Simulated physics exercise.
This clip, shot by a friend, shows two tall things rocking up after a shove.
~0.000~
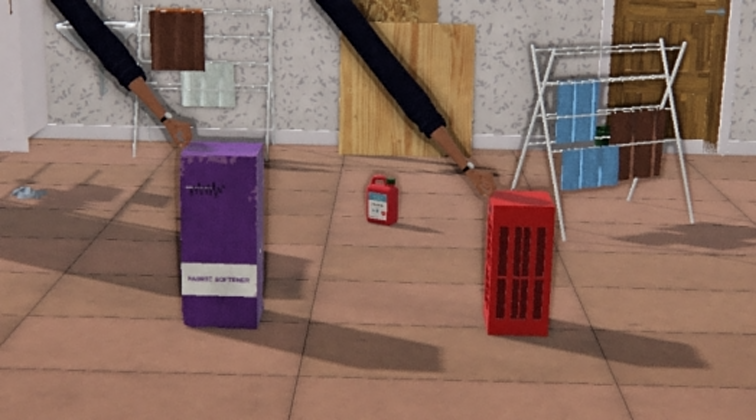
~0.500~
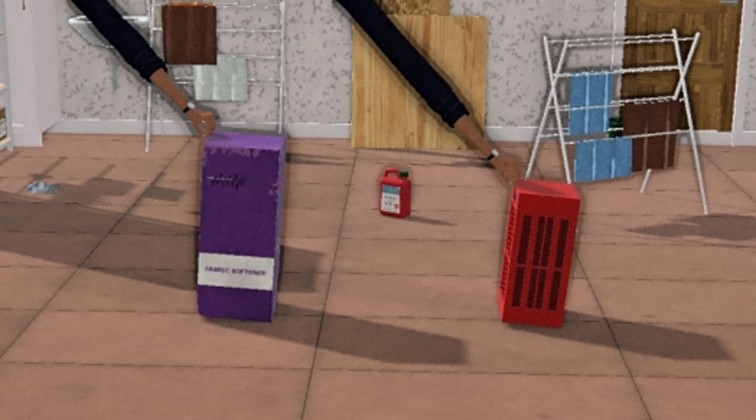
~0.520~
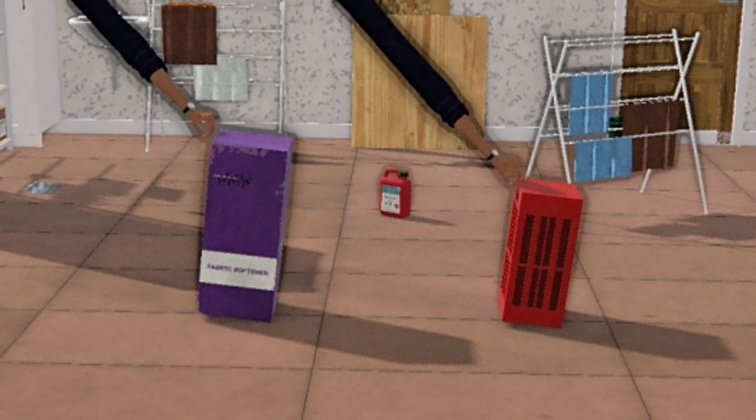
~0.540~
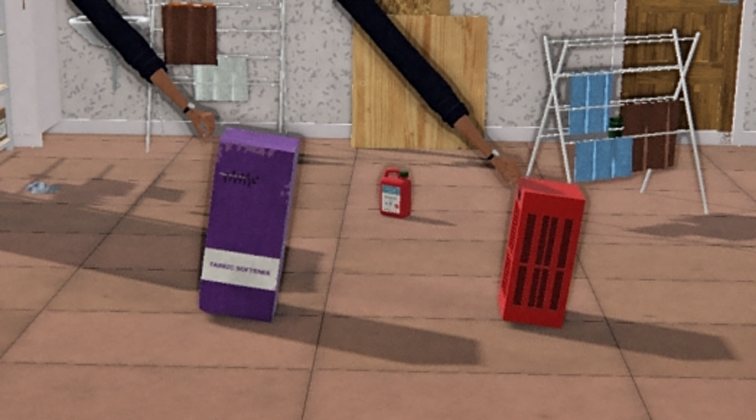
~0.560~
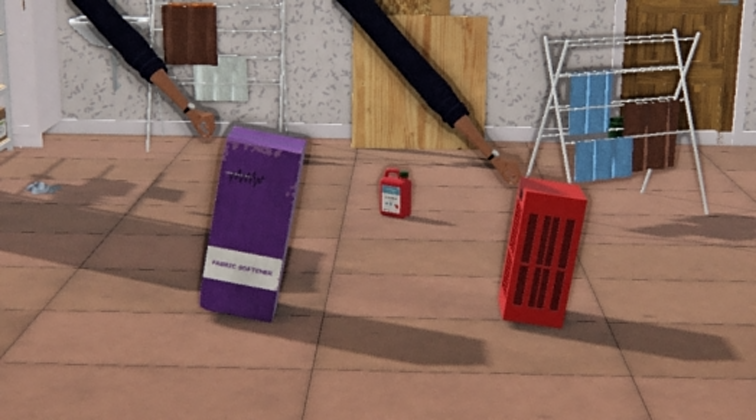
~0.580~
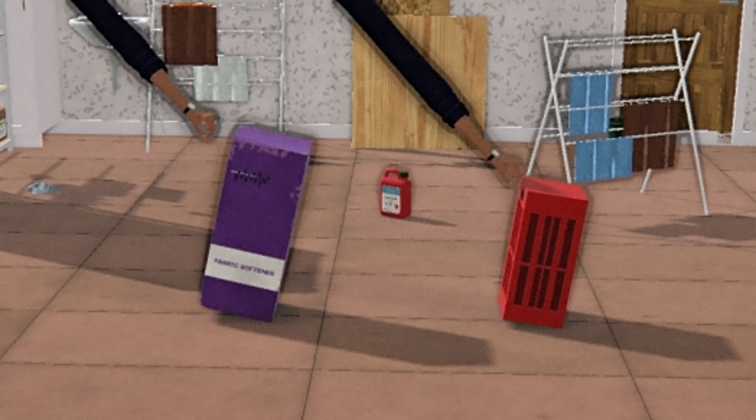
At first, a tall purple box and a shorter red crate stand upright on a tiled floor, a hand at the top of each. Both then lean slightly to the right, and the purple box keeps tilting away from the hand on the left, while the red crate leans only a little more.
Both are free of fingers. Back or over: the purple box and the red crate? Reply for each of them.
In the end the purple box does not recover; the red crate, meanwhile, swings back up.
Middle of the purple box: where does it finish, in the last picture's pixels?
End position, centre: Approx. (363, 279).
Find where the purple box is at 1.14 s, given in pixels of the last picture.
The middle sits near (356, 267).
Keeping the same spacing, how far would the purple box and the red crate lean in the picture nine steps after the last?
First one at 30°, second one at 4° from upright.
After 0.78 s, purple box 30° off upright near (285, 223); red crate 4° off upright near (536, 254).
After 1.00 s, purple box 54° off upright near (323, 236); red crate 3° off upright near (528, 254).
After 1.14 s, purple box on its side near (356, 267); red crate upright near (534, 254).
In the end (1.9 s), the purple box topples, near (364, 279); the red crate settles on its feet, near (532, 255).
